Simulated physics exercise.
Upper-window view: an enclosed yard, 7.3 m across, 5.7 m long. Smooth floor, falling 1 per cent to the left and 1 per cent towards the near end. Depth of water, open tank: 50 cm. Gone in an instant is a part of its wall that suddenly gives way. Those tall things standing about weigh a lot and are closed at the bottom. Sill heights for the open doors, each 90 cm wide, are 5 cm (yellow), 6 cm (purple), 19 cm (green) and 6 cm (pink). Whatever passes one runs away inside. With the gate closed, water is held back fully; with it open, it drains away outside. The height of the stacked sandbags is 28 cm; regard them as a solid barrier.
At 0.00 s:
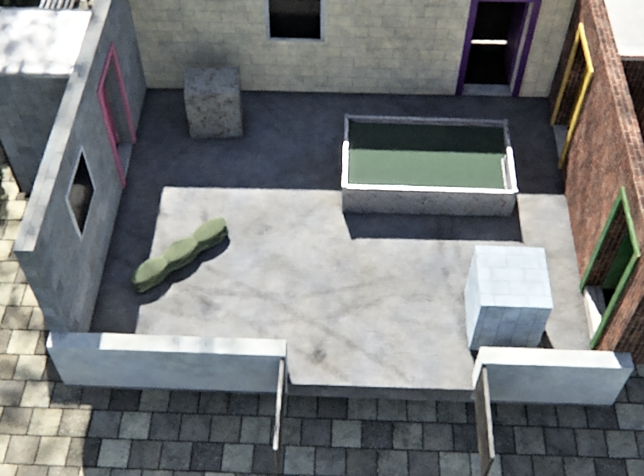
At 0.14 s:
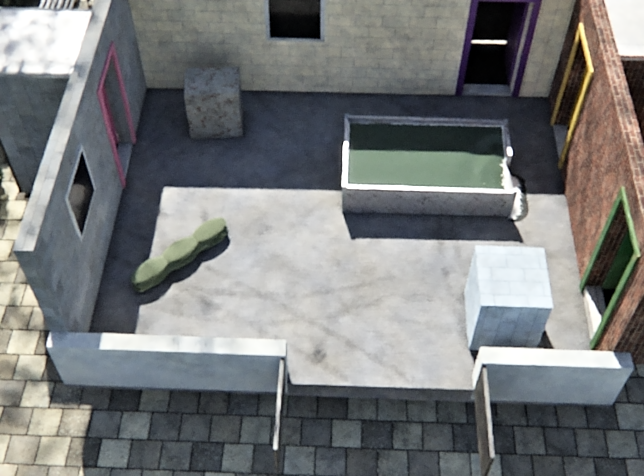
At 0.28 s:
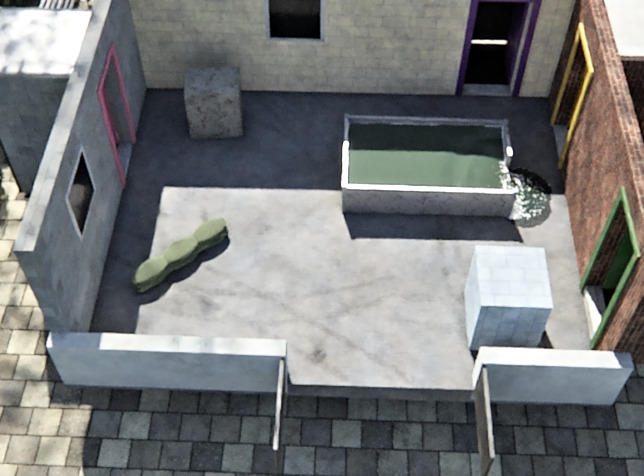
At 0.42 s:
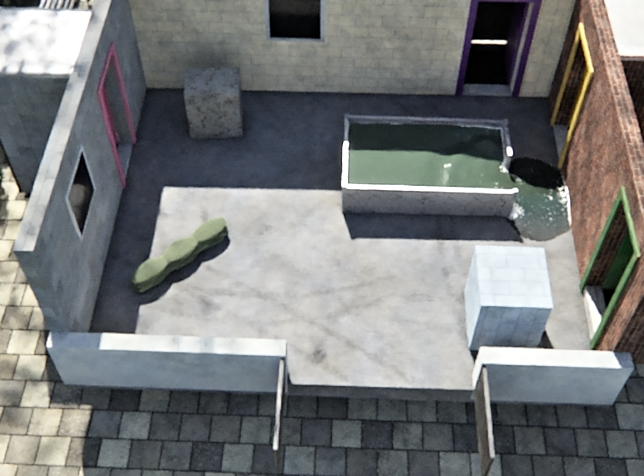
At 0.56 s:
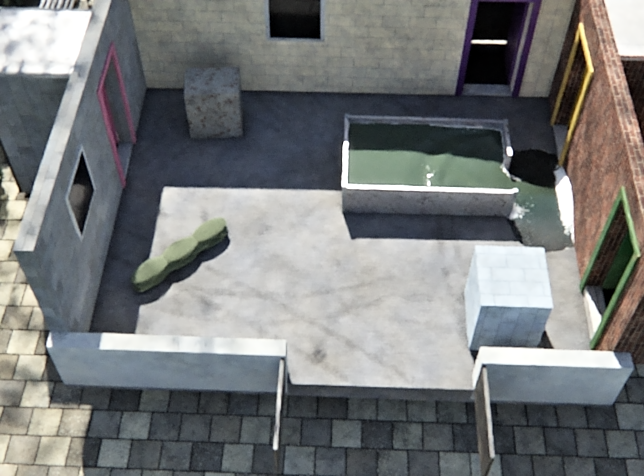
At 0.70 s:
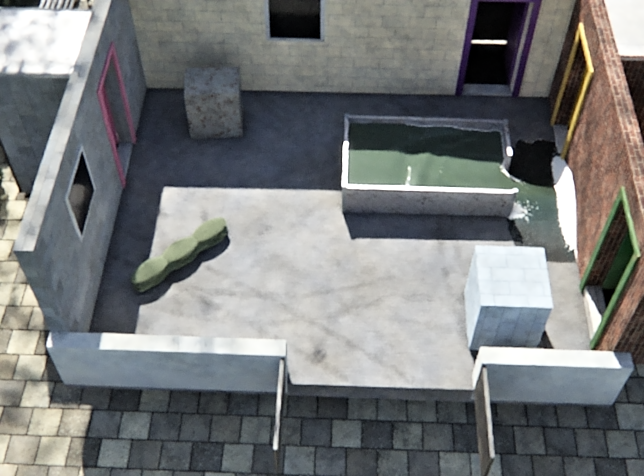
Water in an open tank pours out its right end and spreads across the floor.
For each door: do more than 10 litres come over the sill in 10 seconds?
As I see it, yellow door: Past the set amount; purple door: Past the set amount; green door: Under the set amount; pink door: Under the set amount.
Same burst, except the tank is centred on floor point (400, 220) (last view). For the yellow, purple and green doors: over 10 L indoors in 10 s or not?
Yellow: Within limit; purple: Too much; green: Within limit.
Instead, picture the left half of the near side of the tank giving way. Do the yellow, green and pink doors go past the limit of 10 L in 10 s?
Yellow falls short; green falls short; pink falls short.
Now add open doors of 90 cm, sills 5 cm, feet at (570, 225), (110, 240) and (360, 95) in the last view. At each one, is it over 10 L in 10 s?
Per doorway, in order: Sufficient / insufficient / insufficient.
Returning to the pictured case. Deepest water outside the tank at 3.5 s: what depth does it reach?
I'd put it at close to 29 cm.
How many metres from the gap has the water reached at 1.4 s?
I'd put it close to 2.8 m.
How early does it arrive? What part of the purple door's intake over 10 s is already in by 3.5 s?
Some 35 per cent by then.
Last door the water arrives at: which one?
It's the pink door that comes last.
After 1.4 s water covers 10 % of the floor and is deepest (36 cm) near (561, 201); yellow door 9 cm at the sill, 1 L in, purple door not reached, green door 5 cm at the sill, 0 L in, pink door not reached.
After 2.2 s water covers 20 % of the floor and is deepest (33 cm) near (561, 201); yellow door 9 cm at the sill, 7 L in, purple door 11 cm at the sill, 1 L in, green door 7 cm at the sill, 0 L in, pink door not reached.
After 3.5 s water covers 30 % of the floor and is deepest (29 cm) near (536, 343); yellow door 8 cm at the sill, 17 L in, purple door 12 cm at the sill, 22 L in, green door 8 cm at the sill, 0 L in, pink door not reached.
After 6.0 s water covers 60 % of the floor and is deepest (18 cm) near (534, 332); yellow door 6 cm at the sill, 23 L in, purple door 9 cm at the sill, 55 L in, green door 16 cm at the sill, 1 L in, pink door not reached.
After 10.0 s water covers 85 % of the floor and is deepest (12 cm) near (566, 377); yellow door 3 cm at the sill, 24 L in, purple door 5 cm at the sill, 66 L in, green door 10 cm at the sill, 1 L in, pink door 2 cm at the sill, 0 L in.
